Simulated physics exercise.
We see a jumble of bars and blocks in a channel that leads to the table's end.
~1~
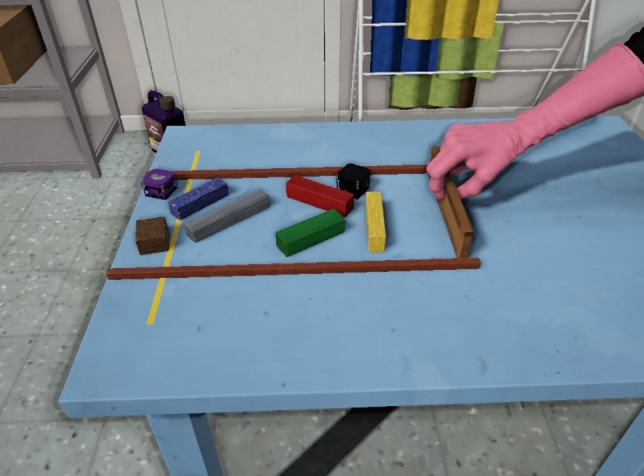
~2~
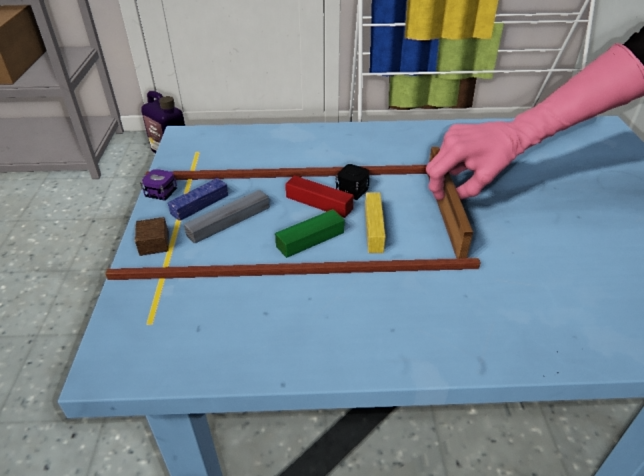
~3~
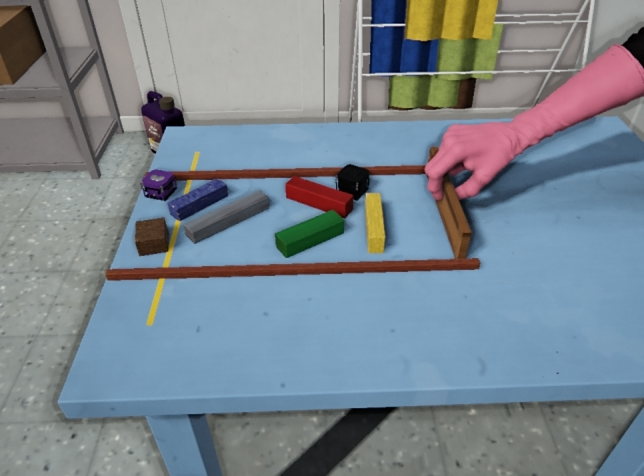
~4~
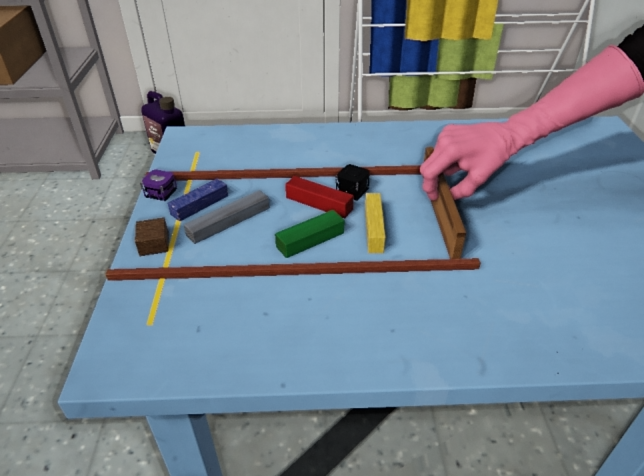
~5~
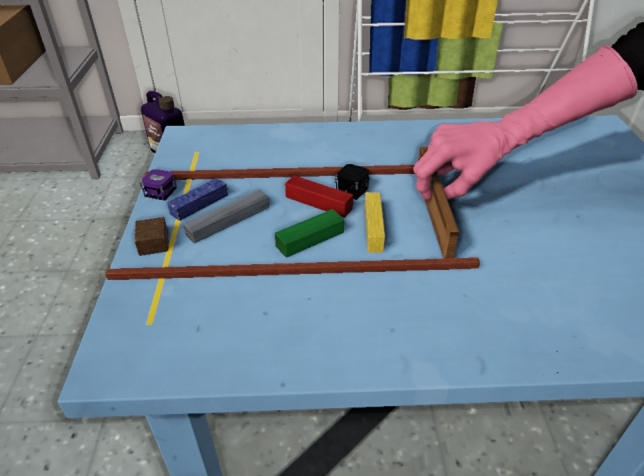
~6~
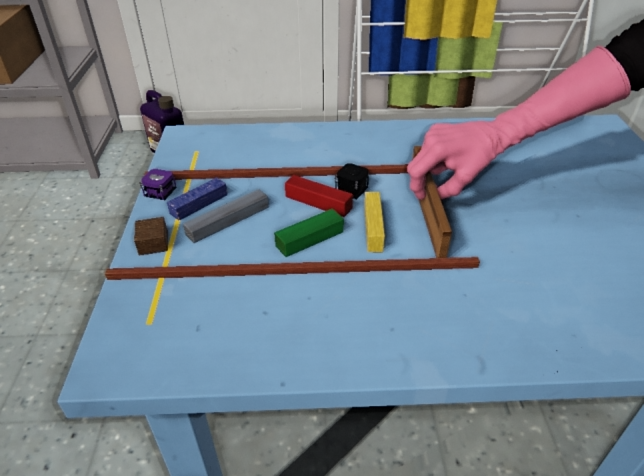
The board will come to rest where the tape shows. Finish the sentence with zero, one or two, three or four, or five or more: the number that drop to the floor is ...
The number that drop to the floor is three or four.
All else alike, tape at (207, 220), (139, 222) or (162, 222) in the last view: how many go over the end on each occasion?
In that order 1, 7 and 5.
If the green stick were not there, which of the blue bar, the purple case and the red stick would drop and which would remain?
Note: Blue bar is off by the end; purple case is off by the end; red stick is on by the end.
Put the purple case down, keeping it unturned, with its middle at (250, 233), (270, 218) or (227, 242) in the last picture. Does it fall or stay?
The purple case does not fall; holds on; remains up.
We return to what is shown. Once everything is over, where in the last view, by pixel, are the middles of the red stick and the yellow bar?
Roughly (146, 198), and the other roughly (165, 227).
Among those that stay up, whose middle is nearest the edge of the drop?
It's the grey stick.
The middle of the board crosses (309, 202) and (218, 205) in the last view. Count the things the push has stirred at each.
By the first moment it's 5, by the second it's 8.
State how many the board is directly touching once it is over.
The count comes out at 2.
A little later, none off yet; purple case at rest near (159, 185); brown block at rest near (151, 236); blue bar at rest near (198, 199).
Next, none off yet; purple case at rest near (159, 185); brown block at rest near (146, 237); blue bar shifted a little near (189, 195).
When it is over, the number that fall off is three or four; down, blue bar, brown block and purple case.
